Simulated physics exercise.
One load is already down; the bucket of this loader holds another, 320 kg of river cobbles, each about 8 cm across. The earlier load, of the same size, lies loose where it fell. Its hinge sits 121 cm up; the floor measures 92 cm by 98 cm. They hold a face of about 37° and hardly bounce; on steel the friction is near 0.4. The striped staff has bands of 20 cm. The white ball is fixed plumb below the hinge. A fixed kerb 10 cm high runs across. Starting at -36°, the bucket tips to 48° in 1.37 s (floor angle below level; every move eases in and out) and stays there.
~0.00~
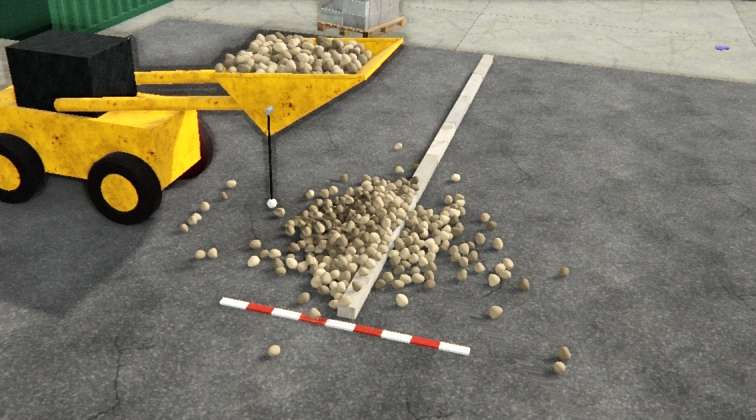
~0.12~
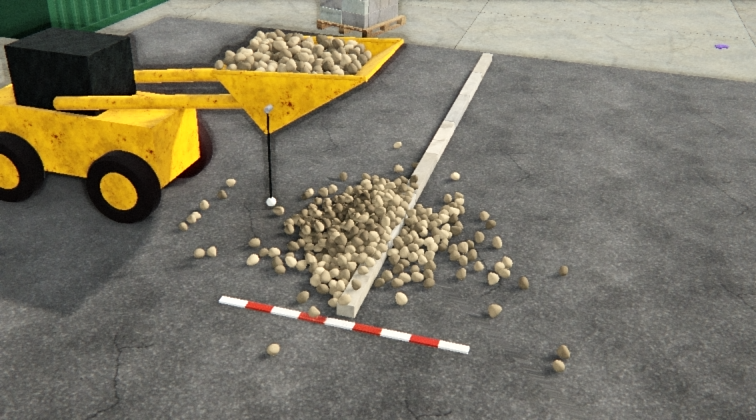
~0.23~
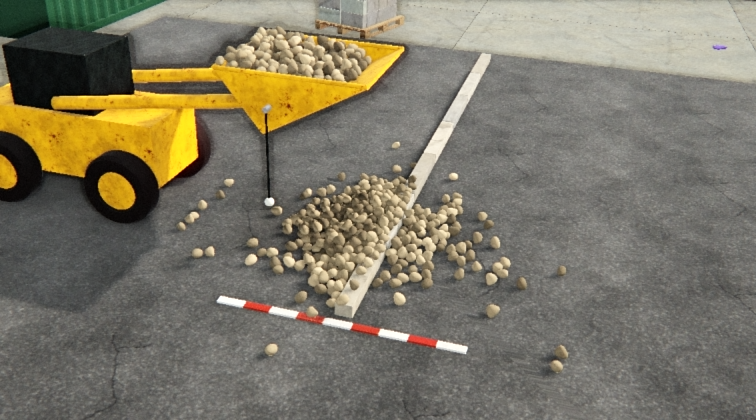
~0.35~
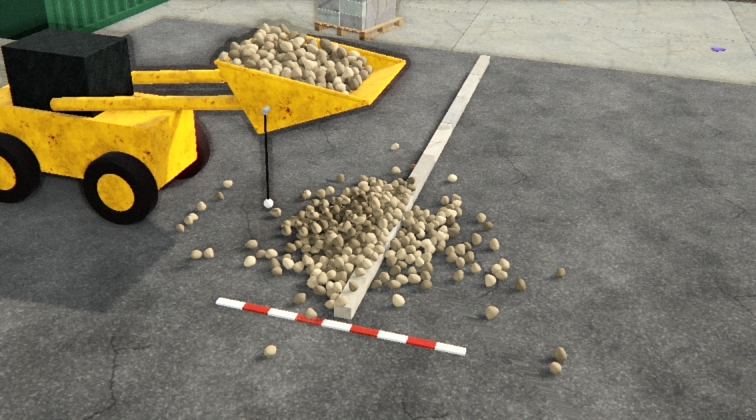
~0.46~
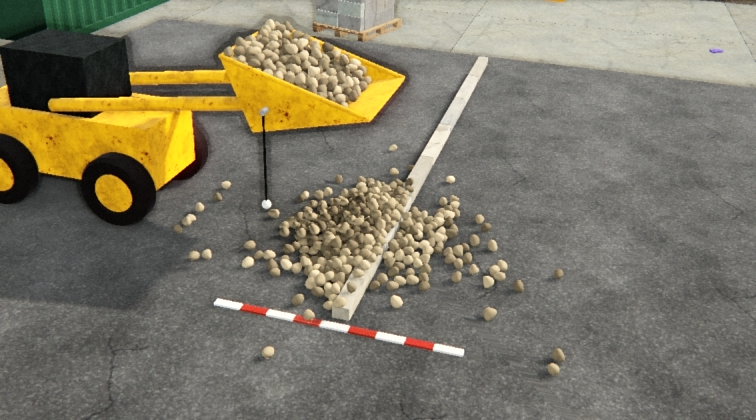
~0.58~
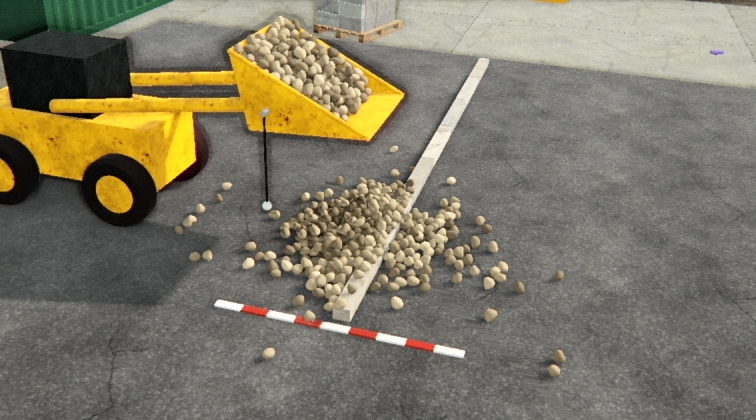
We see a yellow loader holding a bucketful of round, pale stones beside a loose heap of similar stones lying across a kerb; the bucket gradually tilts forward, its front lip lowering while the stones inside shift slightly.
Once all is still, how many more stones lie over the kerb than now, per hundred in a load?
Close to 62 parts in a hundred.
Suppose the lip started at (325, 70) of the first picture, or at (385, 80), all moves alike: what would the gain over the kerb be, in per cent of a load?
Near 20 per cent from the first place, 85 from the second.
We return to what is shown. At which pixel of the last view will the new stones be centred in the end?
Near (403, 234).
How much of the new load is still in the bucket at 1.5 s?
It holds some 25 per cent.
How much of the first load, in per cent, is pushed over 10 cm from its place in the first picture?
About 20 per cent.
After 1.0 s the floor is at 35°; in per cent of one load, 97 in the bucket, 82 on this side of the kerb, 21 over the kerb; the foremost stones are at (521, 300).
After 1.5 s the floor is at 48°; in per cent of one load, 26 in the bucket, 135 on this side of the kerb, 39 over the kerb; the foremost stones are at (521, 300).
After 1.8 s the floor is at 48°; in per cent of one load, 0 in the bucket, 127 on this side of the kerb, 73 over the kerb; the foremost stones are at (526, 298).
After 4.4 s the floor is at 48°; in per cent of one load, 0 in the bucket, 118 on this side of the kerb, 82 over the kerb; the foremost stones are at (554, 269). Net gain over the kerb, 62.
